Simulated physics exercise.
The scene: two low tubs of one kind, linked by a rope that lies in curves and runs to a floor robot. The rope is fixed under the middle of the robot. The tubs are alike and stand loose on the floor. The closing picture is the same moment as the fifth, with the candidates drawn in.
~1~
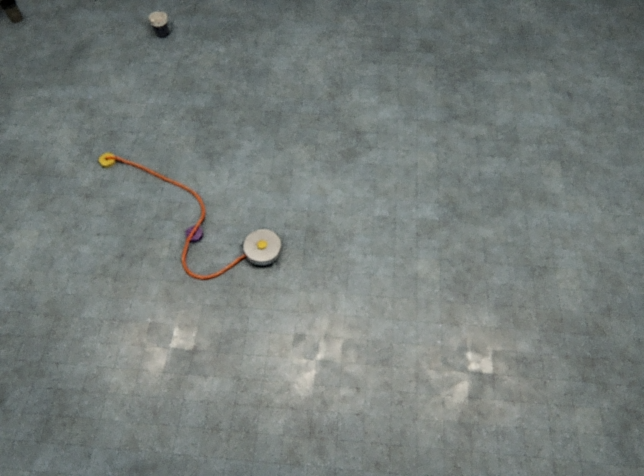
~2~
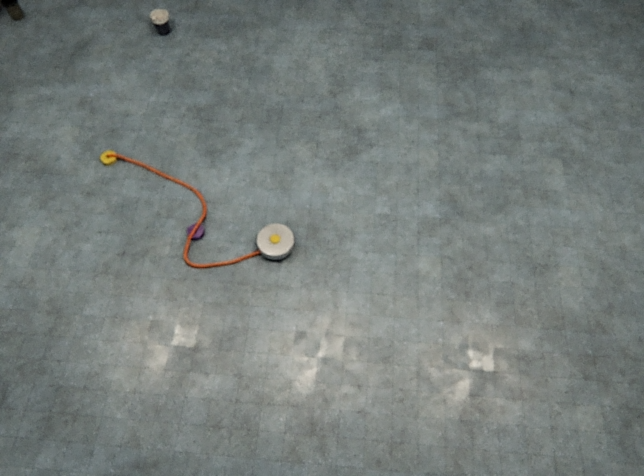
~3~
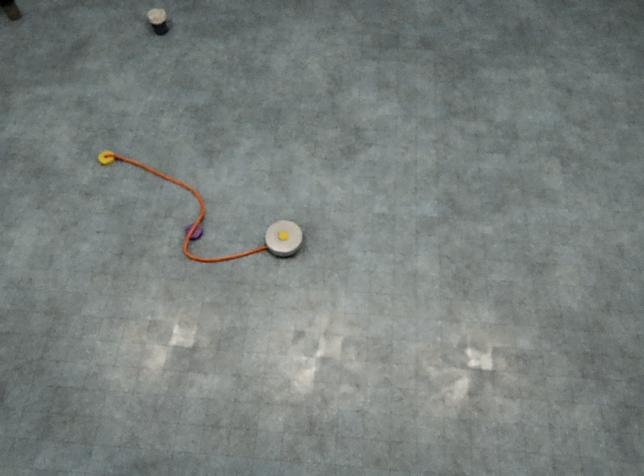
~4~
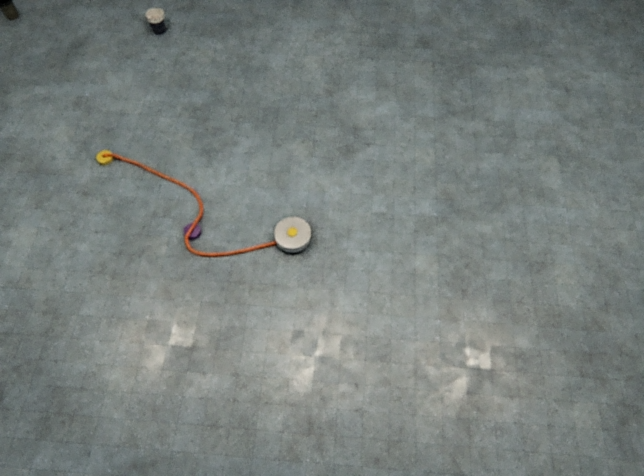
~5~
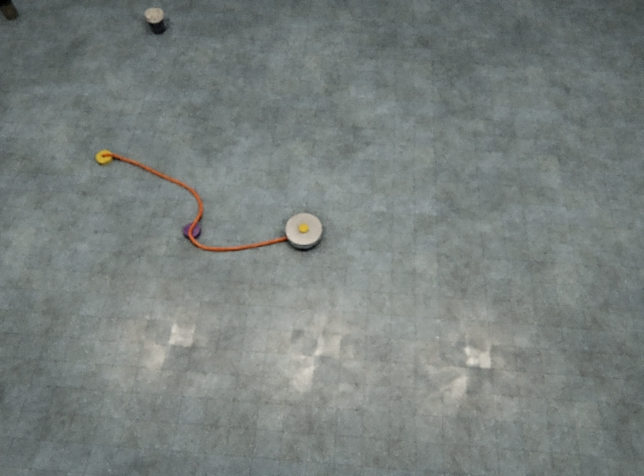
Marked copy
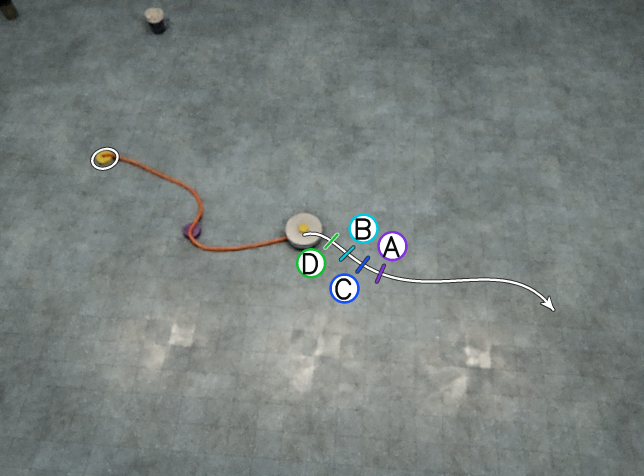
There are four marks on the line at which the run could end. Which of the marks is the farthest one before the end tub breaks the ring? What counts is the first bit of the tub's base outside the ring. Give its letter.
Up to mark B.
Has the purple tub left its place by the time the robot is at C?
Yes.
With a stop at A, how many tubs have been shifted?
Two.
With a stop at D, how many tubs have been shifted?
One.
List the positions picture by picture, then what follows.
The first picture shows purple tub (194, 233); robot (263, 248); yellow tub (107, 160).
The second picture shows robot (276, 242); yellow tub (109, 158).
The third picture shows robot (284, 239); yellow tub (106, 158).
The fourth picture shows robot (293, 235); yellow tub (105, 157).
The fifth picture shows robot (304, 231); yellow tub (104, 157); purple tub (192, 230).
On the marked copy, A at (380, 274); B at (347, 253); C at (363, 265); D at (331, 241); the ring at (105, 159); the route from (304, 235) via (423, 281) to (553, 310).
With B. Early on, robot (321, 232); yellow tub (104, 157); purple tub (195, 231).
Further on, robot (336, 241); yellow tub (104, 157); purple tub (210, 229).
At the end, robot (347, 250); yellow tub (104, 157); purple tub (224, 227); the ringed tub at the far end is still in its ring.
As for the rest, A drags the last tub to (128, 170); C drags the last tub to (114, 163); D is safe but short.
